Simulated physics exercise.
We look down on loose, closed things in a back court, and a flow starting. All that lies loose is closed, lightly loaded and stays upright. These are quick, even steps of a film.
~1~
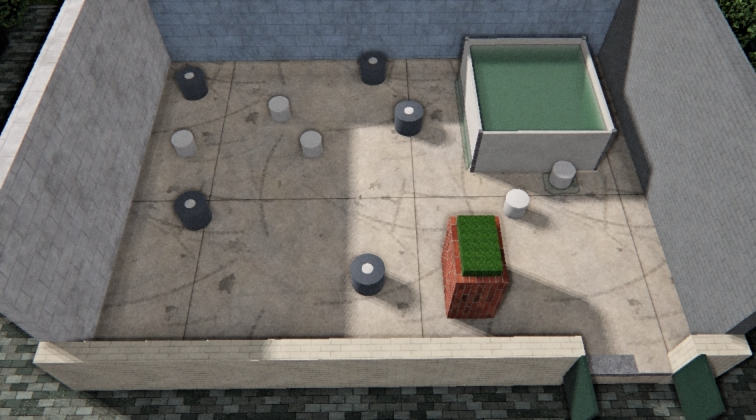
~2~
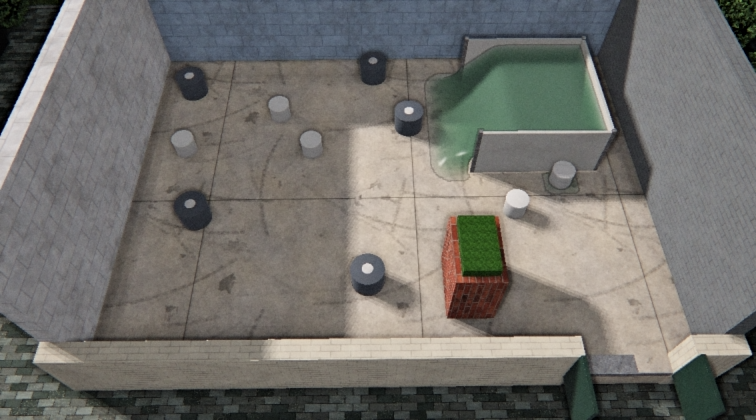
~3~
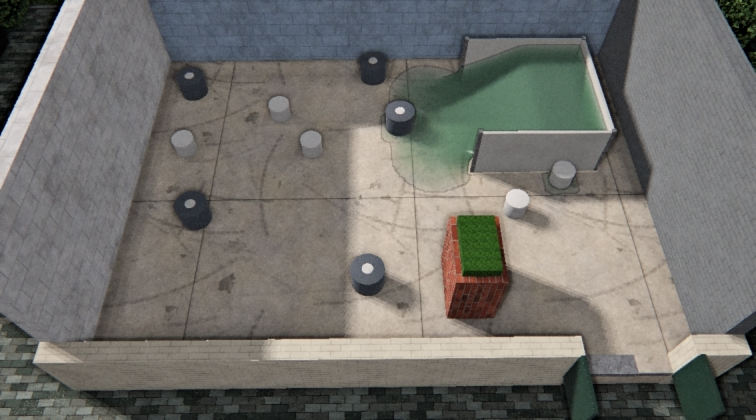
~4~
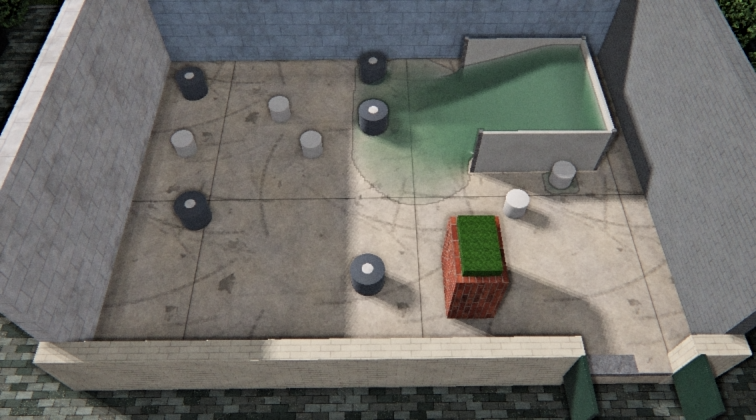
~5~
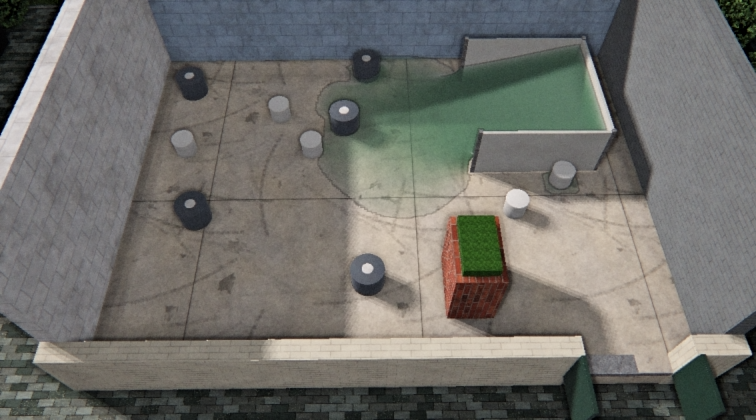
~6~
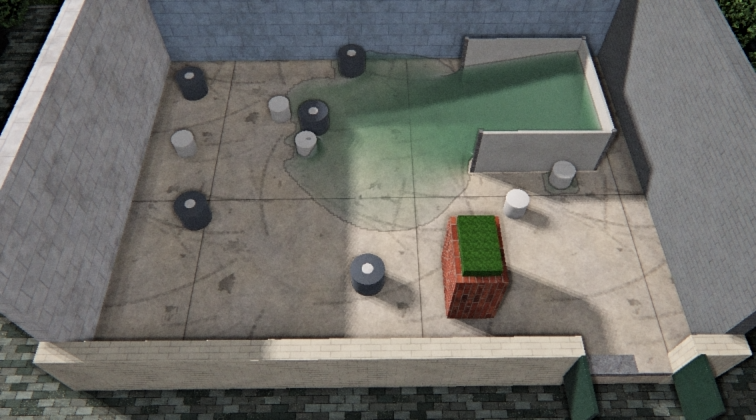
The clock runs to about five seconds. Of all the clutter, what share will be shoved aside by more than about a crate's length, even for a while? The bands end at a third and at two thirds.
Share: At least two thirds.
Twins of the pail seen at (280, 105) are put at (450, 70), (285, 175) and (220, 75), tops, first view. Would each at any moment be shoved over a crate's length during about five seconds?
In turn: Moved that far, pushed that far, that far or more.
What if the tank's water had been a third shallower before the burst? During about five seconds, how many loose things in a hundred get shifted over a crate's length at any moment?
Roughly 70 per cent.
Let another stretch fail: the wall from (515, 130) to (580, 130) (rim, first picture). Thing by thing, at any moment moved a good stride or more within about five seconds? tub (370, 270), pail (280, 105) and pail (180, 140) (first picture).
In that order: That far or more, no, never so far.
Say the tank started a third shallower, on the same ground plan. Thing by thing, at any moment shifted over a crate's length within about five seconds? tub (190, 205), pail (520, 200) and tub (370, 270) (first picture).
One after the other: Swept aside, short of that, less than that.
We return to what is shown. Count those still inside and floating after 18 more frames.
6 of them.
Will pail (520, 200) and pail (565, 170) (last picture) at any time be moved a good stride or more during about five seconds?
In that order: Less than that, under that.
A moment on, 3 of 10 are well off their spots; 2 afloat.
Next, 6 of 10 are well off their spots; 7 afloat.
Later, 7 of 10 are well off their spots; 6 afloat.
In the end, 7 of 10 are well off their spots, and 7 have been at some point; 7 afloat.
